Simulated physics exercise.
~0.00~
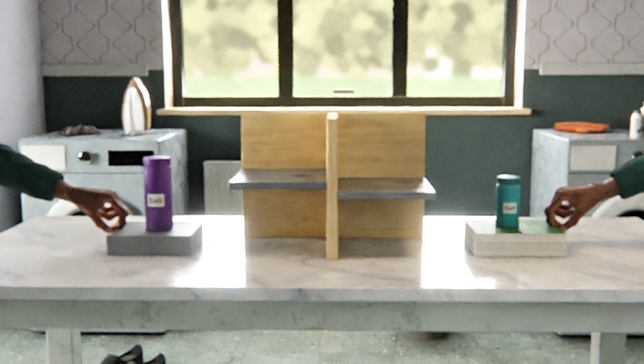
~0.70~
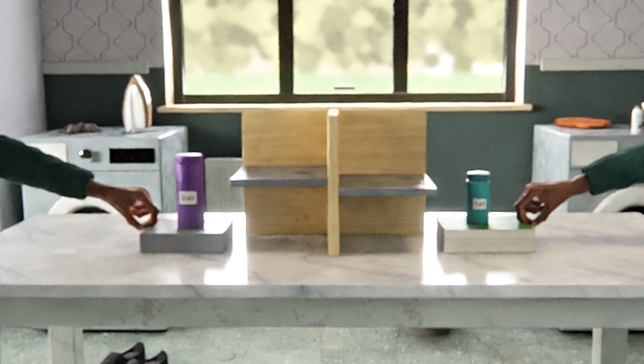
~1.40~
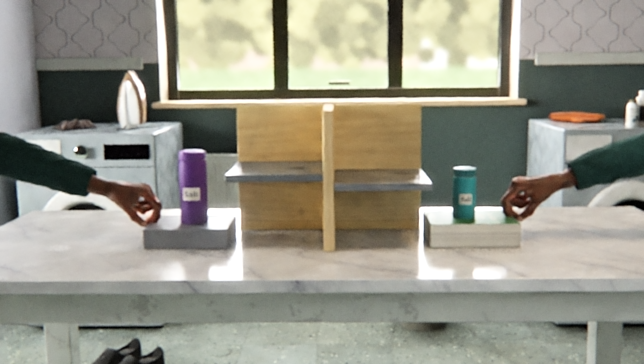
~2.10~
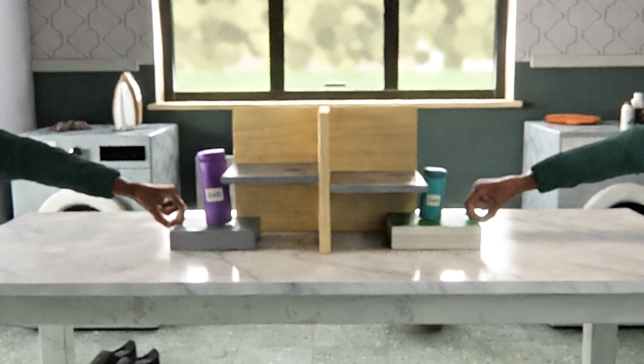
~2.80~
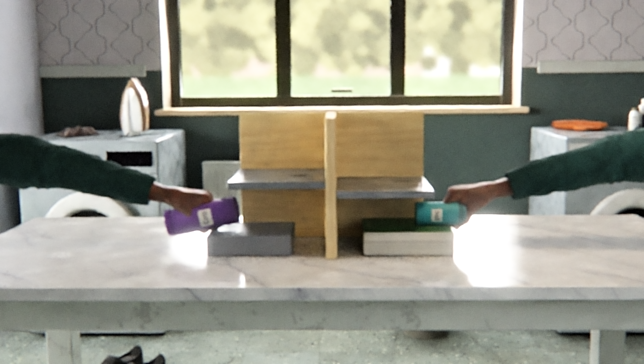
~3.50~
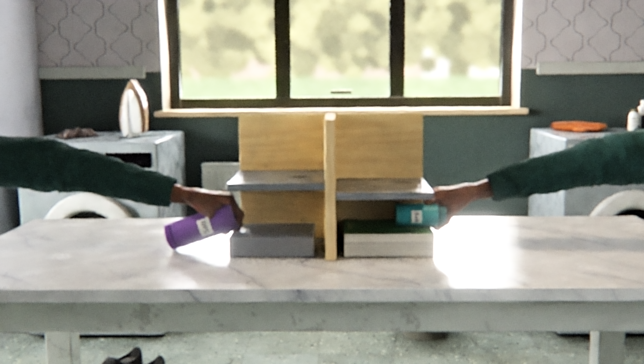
The video shows two hands sliding a grey tray carrying a purple jar and a green book carrying a turquoise shaker inward from opposite sides beneath a wooden stand's shelf, where both upright containers strike the shelf, tip outward and end tilted over as the carriers continue inside.
